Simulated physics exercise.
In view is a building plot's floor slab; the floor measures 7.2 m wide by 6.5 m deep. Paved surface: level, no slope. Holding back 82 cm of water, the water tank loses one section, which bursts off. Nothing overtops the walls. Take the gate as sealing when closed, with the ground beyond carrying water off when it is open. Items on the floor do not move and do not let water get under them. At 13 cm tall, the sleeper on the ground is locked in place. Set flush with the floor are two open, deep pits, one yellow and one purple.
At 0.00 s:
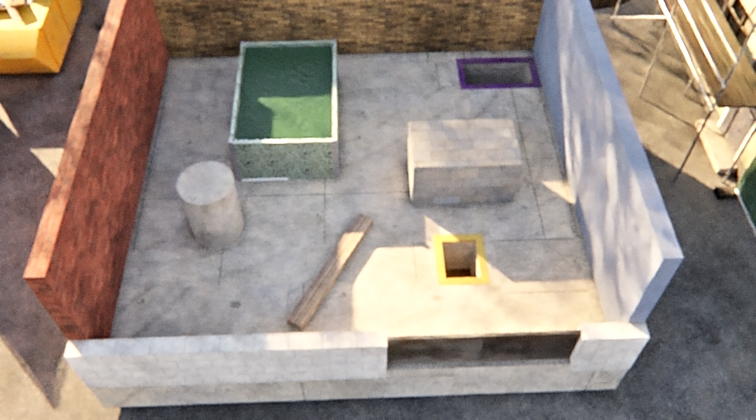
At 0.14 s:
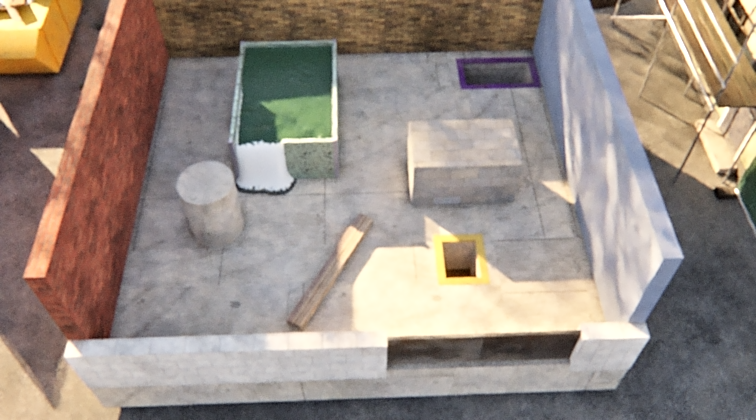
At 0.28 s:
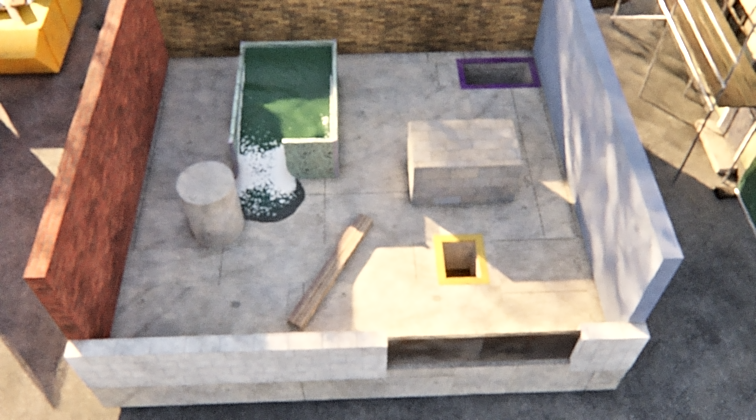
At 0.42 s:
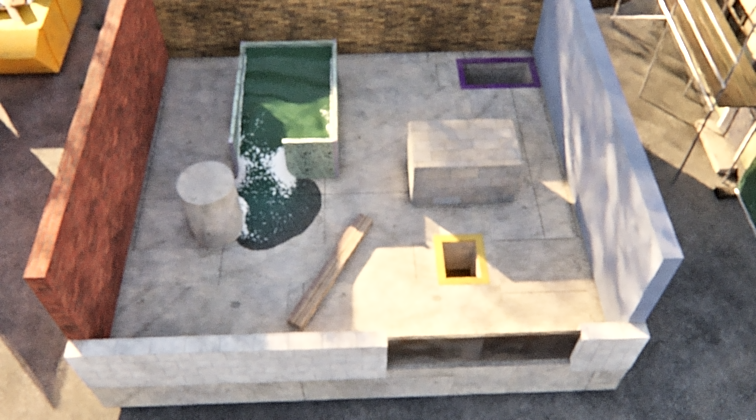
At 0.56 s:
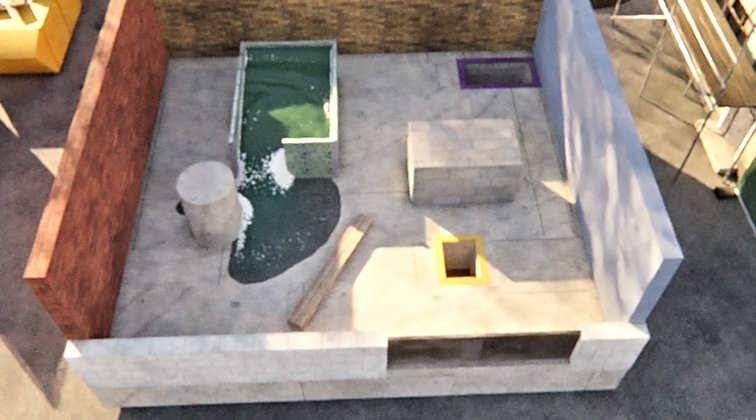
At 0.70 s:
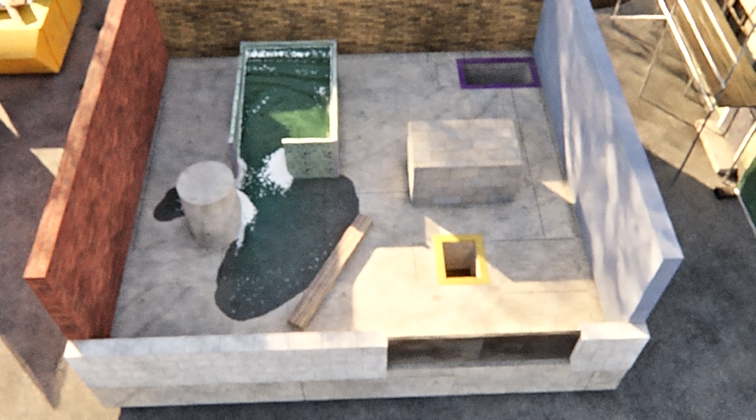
On a walled concrete floor, part of a tank's front broke open and dark green water poured out, foaming, then spread toward the viewer around a round pillar and along a wooden beam.
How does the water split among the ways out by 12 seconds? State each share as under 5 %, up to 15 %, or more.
For the gate opening, the share is under 5 %. For the yellow pit, the share is from 5 to 15 %. For the purple pit, the share is between 5 and 15 %.
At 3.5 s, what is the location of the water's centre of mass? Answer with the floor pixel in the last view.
Near (279, 199).
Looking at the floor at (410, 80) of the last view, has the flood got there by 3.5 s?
Not yet touched.
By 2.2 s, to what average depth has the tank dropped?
I'd put the average depth near 48 cm.
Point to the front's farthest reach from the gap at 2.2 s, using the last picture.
Point: Roughly (501, 350) in the last view.
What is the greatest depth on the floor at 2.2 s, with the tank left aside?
About 46 cm at most.
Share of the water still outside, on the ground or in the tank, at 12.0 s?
Roughly 82 percent.
After 1.4 s water covers 20 % of the floor and is deepest (55 cm) near (237, 209); gone so far, the gate opening 0 %, the yellow pit 0 %, the purple pit 0 %.
After 2.2 s water covers 40 % of the floor and is deepest (46 cm) near (237, 209); gone so far, the gate opening 0 %, the yellow pit 0 %, the purple pit 0 %.
After 3.5 s water covers 55 % of the floor and is deepest (33 cm) near (237, 209); gone so far, the gate opening 0 %, the yellow pit 0 %, the purple pit 0 %.
After 7.0 s water covers 90 % of the floor and is deepest (20 cm) near (118, 364); gone so far, the gate opening 0 %, the yellow pit 4 %, the purple pit 0 %.
After 12.0 s water covers 100 % of the floor and is deepest (13 cm) near (153, 140); gone so far, the gate opening 0 %, the yellow pit 8 %, the purple pit 11 %.
